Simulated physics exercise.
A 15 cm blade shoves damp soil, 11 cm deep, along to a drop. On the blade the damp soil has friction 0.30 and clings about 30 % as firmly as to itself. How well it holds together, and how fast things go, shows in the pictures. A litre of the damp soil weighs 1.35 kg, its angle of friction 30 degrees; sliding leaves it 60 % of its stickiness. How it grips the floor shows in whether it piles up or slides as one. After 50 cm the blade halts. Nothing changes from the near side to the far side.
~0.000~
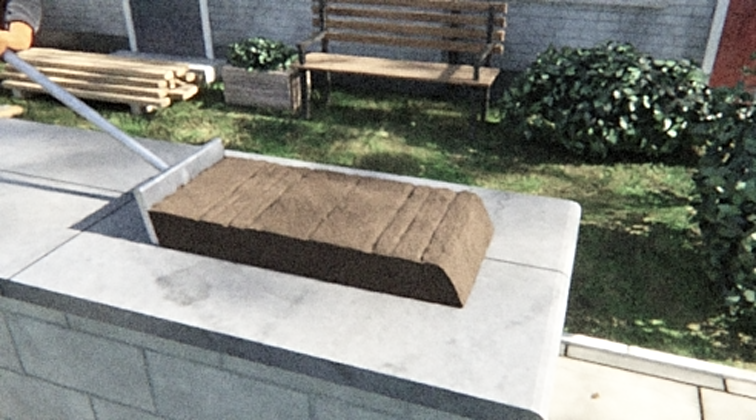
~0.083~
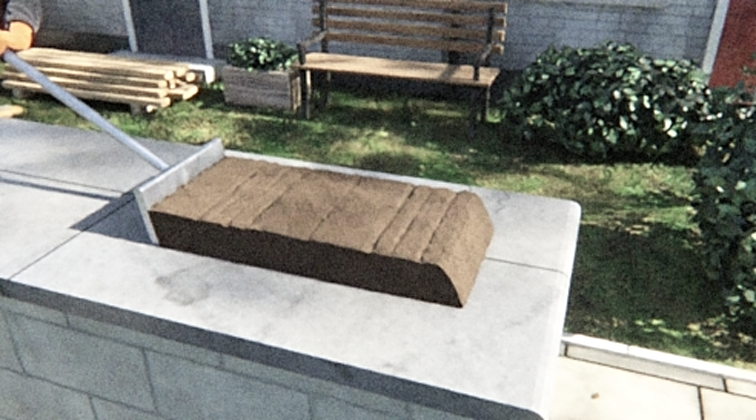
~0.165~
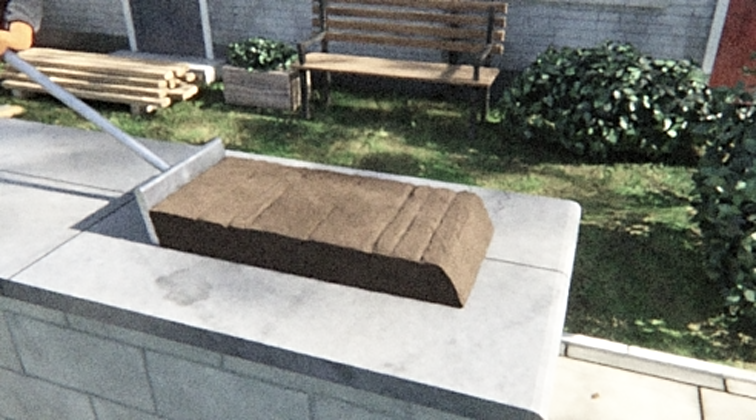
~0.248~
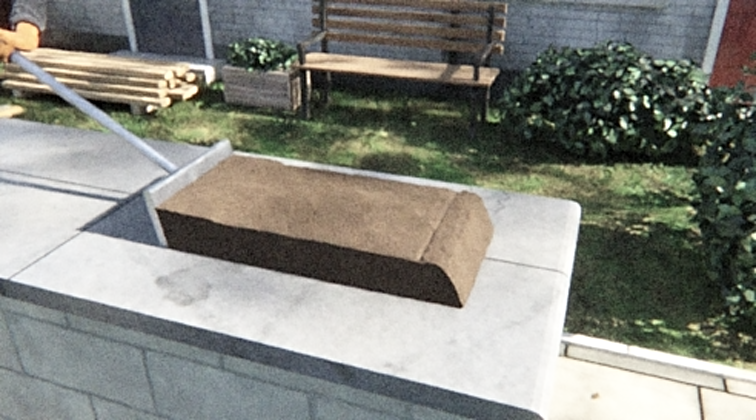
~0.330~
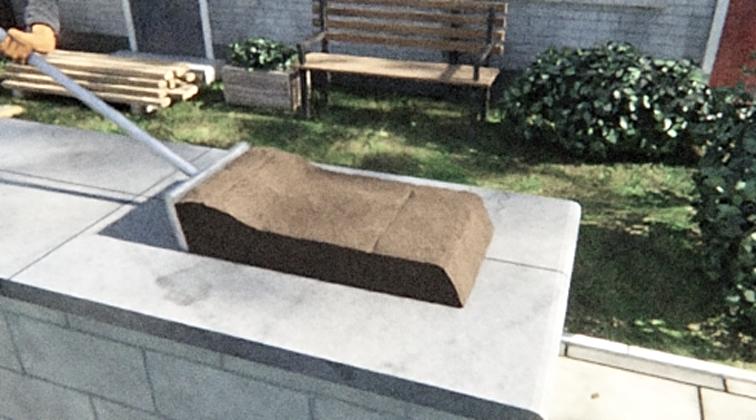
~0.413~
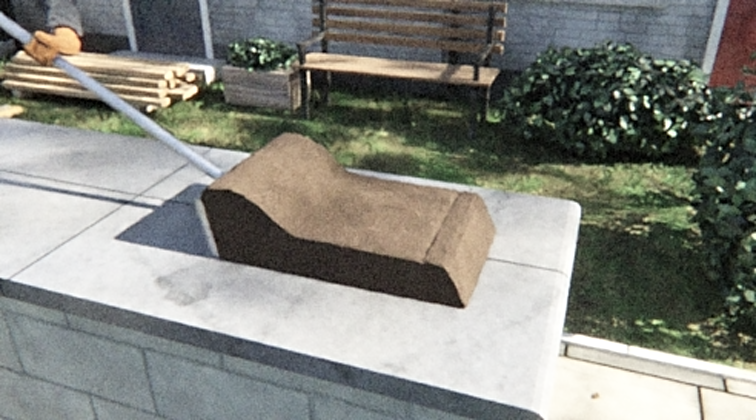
In a sunny garden, a gloved hand pushes a long-handled blade rightward along a stone ledge, bunching damp brown soil into a mound.
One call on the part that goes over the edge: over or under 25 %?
Expect under 25 %.
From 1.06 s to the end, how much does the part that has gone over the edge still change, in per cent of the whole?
Some 0 per cent.
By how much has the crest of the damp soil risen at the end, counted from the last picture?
About 5.5 cm.
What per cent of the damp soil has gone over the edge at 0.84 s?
Near 0 %.
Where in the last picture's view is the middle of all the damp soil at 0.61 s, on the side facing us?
Near (365, 255).
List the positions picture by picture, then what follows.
The first frame shows foot of the blade at (159, 246), not yet moved; foremost bit of the damp soil at (462, 305), piled 10 cm high.
The second frame shows foot of the blade at (159, 246), not yet moved; foremost bit of the damp soil at (462, 305), piled 10 cm high.
The third frame shows foot of the blade at (160, 246), not yet moved; foremost bit of the damp soil at (462, 305), piled 10 cm high.
The fourth frame shows foot of the blade at (169, 248), moved 2.8 cm; foremost bit of the damp soil at (462, 305), piled 12 cm high.
The fifth frame shows foot of the blade at (189, 252), moved 9.2 cm; foremost bit of the damp soil at (462, 305), piled 15 cm high.
The sixth frame shows foot of the blade at (220, 259), moved 18 cm; foremost bit of the damp soil at (464, 306), piled 20 cm high.
After 0.61 s, 0 % has gone over the edge.
After 0.84 s, 0 % has gone over the edge and 2 % has spilled back over the blade.
After 1.06 s, 0 % has gone over the edge and 3 % has spilled back over the blade.
After 1.29 s, 0 % has gone over the edge and 3 % has spilled back over the blade.
After 1.39 s, 0 % has gone over the edge and 3 % has spilled back over the blade.
